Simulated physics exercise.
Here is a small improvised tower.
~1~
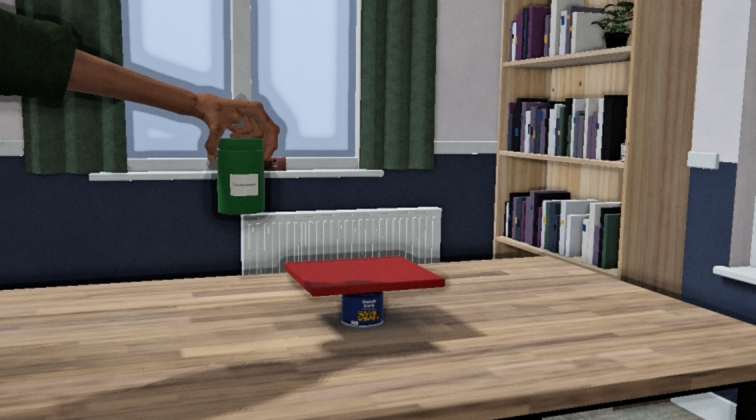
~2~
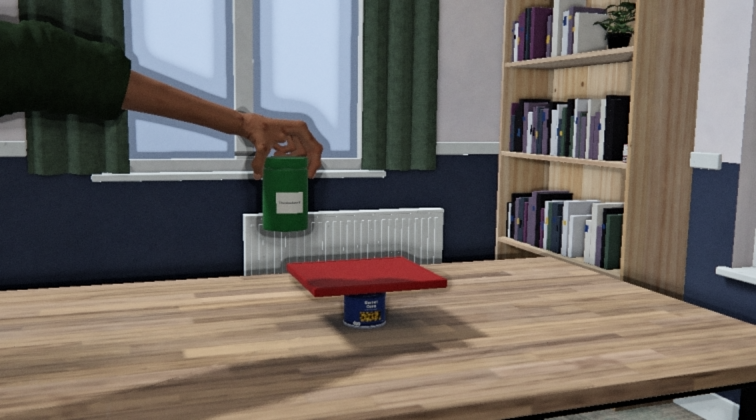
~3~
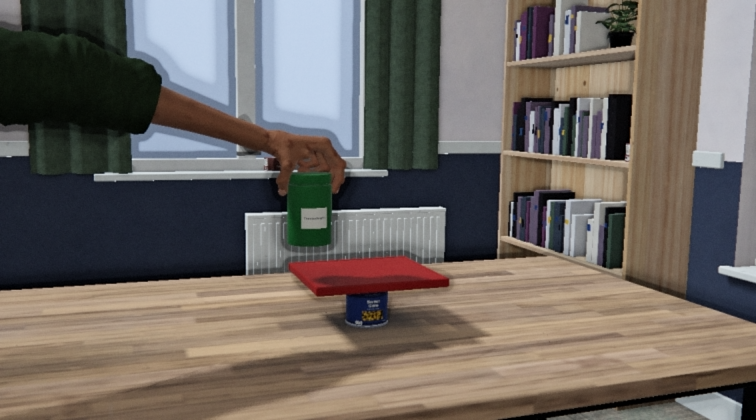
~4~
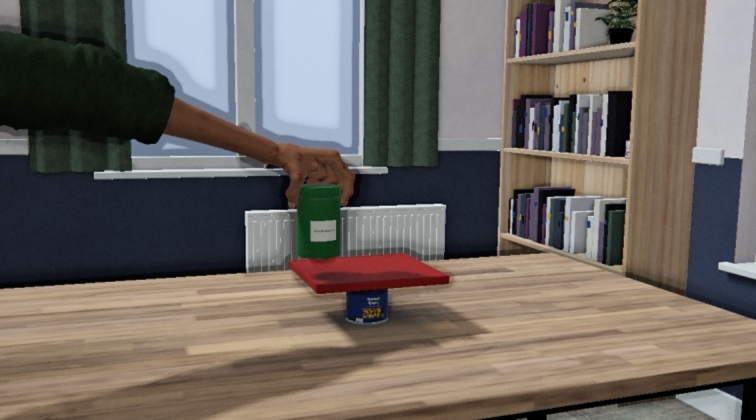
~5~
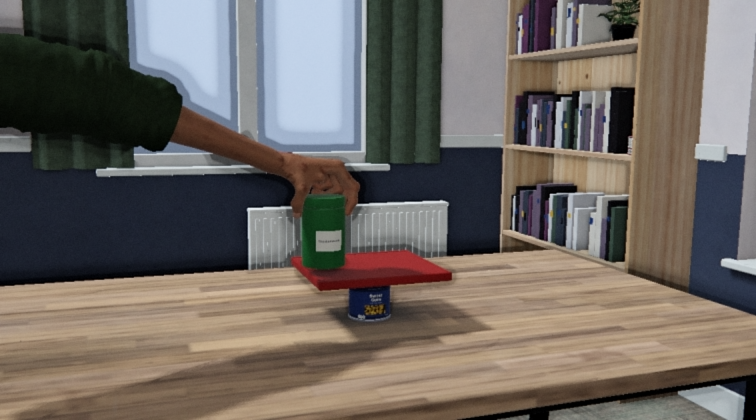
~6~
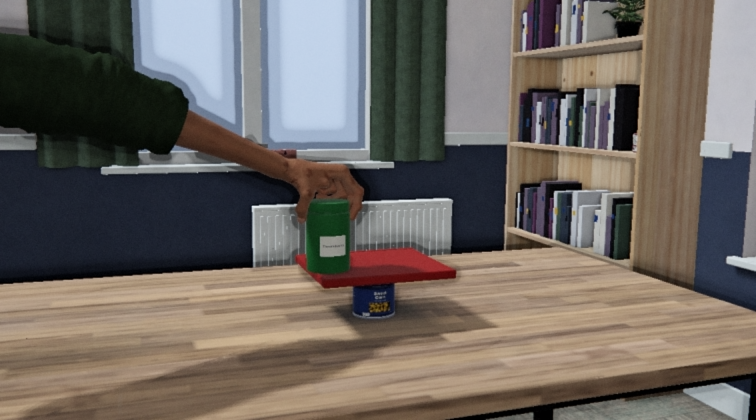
At the start, a hand holds a green jar in the air to the left of a red board resting on a small blue tin on a wooden table. The hand moves the jar rightward and down, then sets it on the board's left side, fingers still gripping it.
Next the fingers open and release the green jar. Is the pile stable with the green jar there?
As it turns out, it gives way.
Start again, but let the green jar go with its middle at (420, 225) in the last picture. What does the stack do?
Then it gives way.
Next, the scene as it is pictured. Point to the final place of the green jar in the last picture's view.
At about (252, 317).
Then, 0.30 s after the last picture, green jar now fallen; red lid tipped 38° from how it was.
Then, 0.50 s after the last picture, red lid tipped 53° from how it was.
At rest, fallen, green jar; moved from the start, red lid; blue tin in place. Seen from the same camera at the end, green jar near (252, 317). The stack loses its balance.
